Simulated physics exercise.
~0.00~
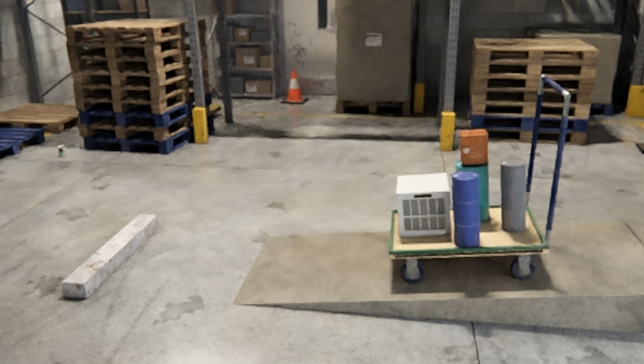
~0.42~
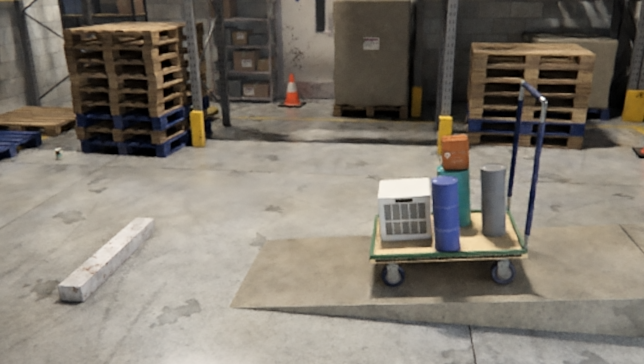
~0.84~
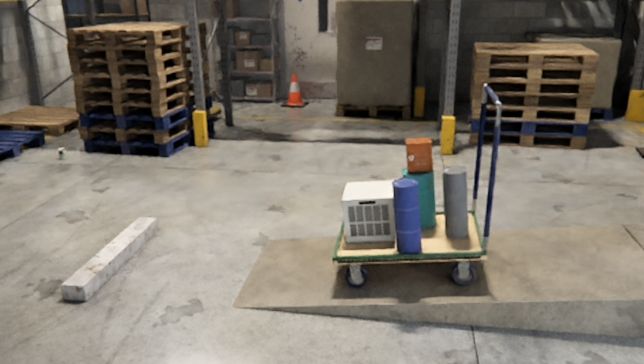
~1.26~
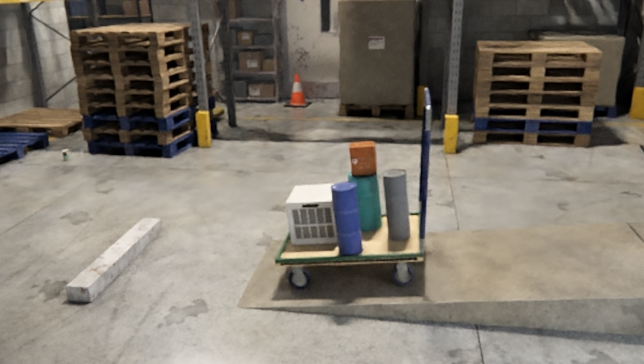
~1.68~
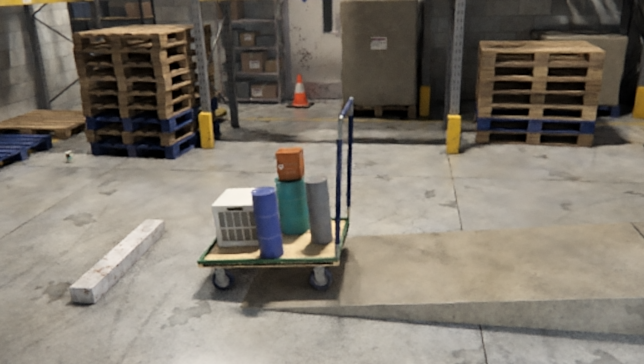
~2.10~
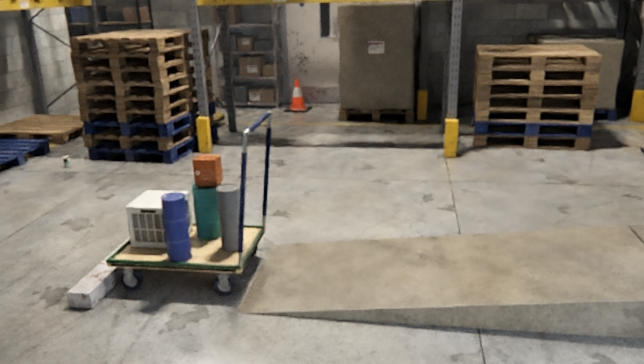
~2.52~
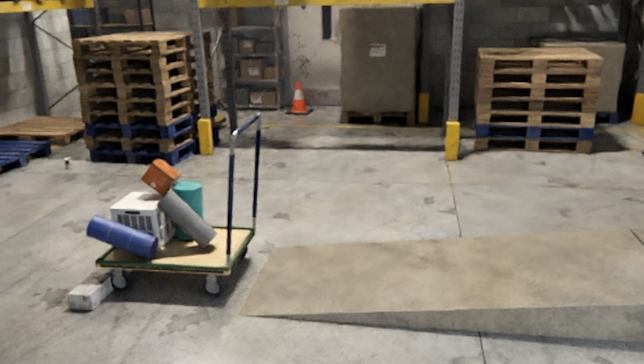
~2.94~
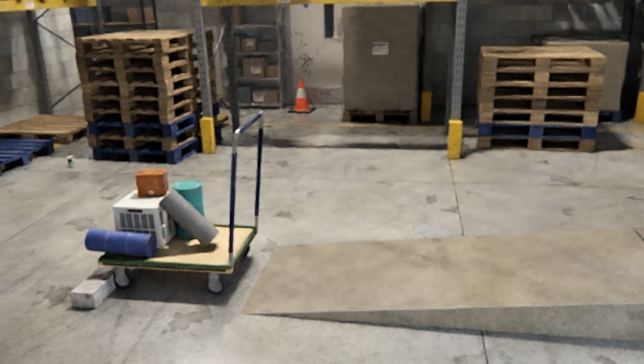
A flat trolley with a blue handle rolls left down a low ramp in a warehouse, seen from the front by a slightly swaying camera, with stacked pallets and an orange cone behind. It carries a white crate on the left, a blue canister, a grey canister on the right, and an orange box atop a turquoise canister. The trolley crosses the flat floor and stops abruptly at a pale kerb. The blue canister topples left onto its side, while the grey canister and orange box tip over. The trolley rests there, the crate and turquoise canister still upright.
